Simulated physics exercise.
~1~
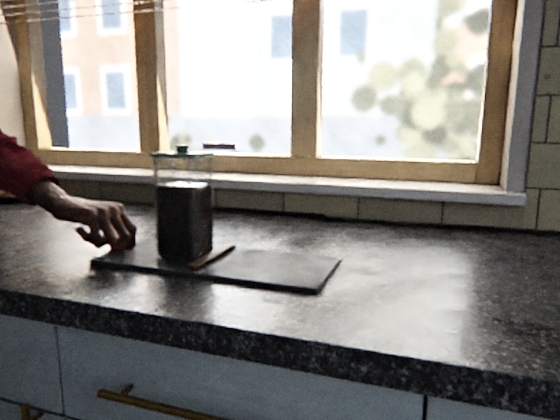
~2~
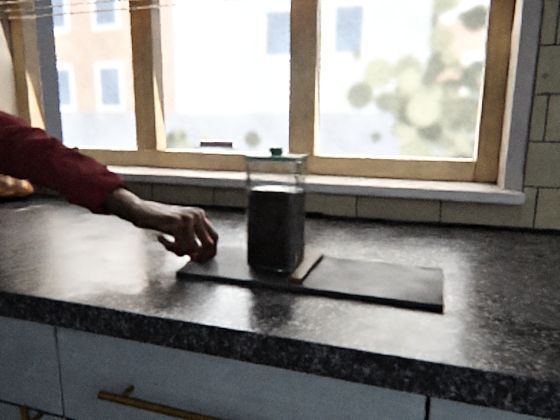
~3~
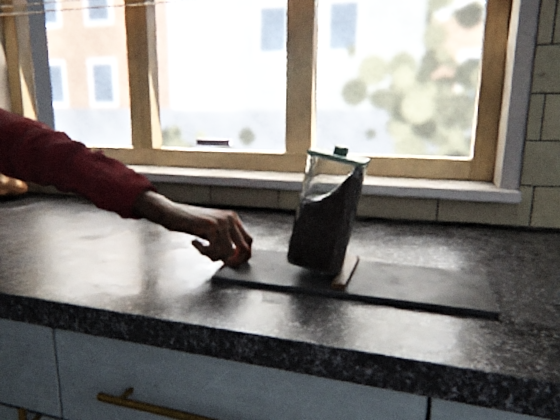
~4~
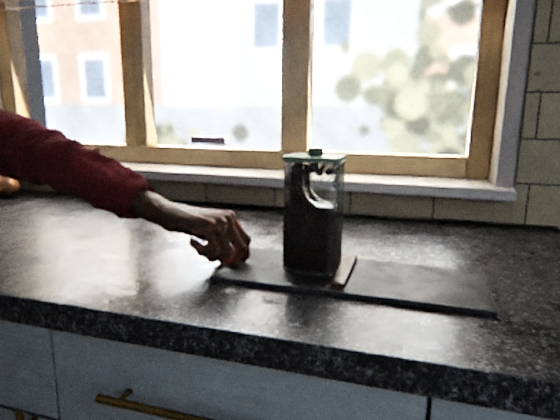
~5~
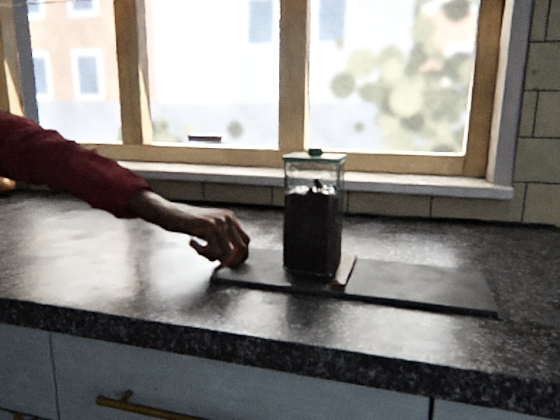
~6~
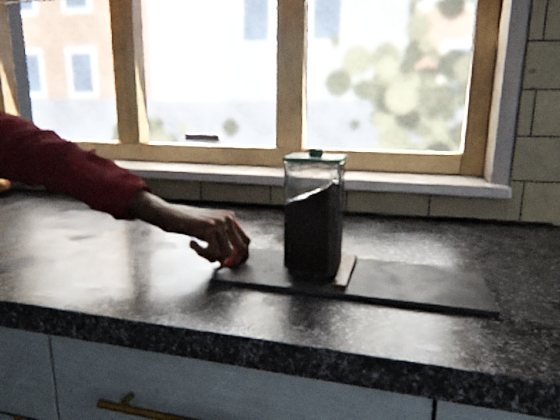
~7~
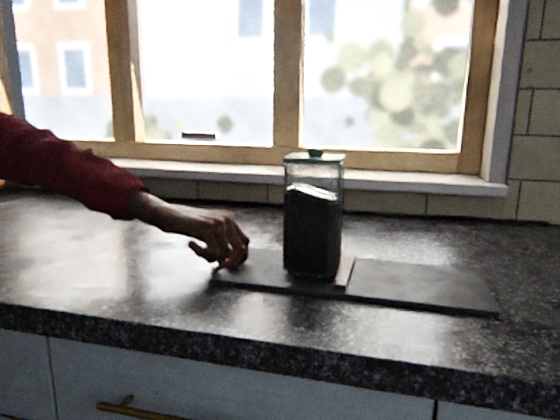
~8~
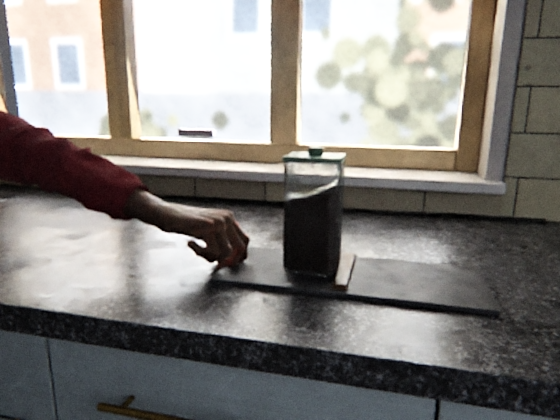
Hand sliding a dark board right along a counter and stopping, the square coffee jar on it tipping, then settling upright.
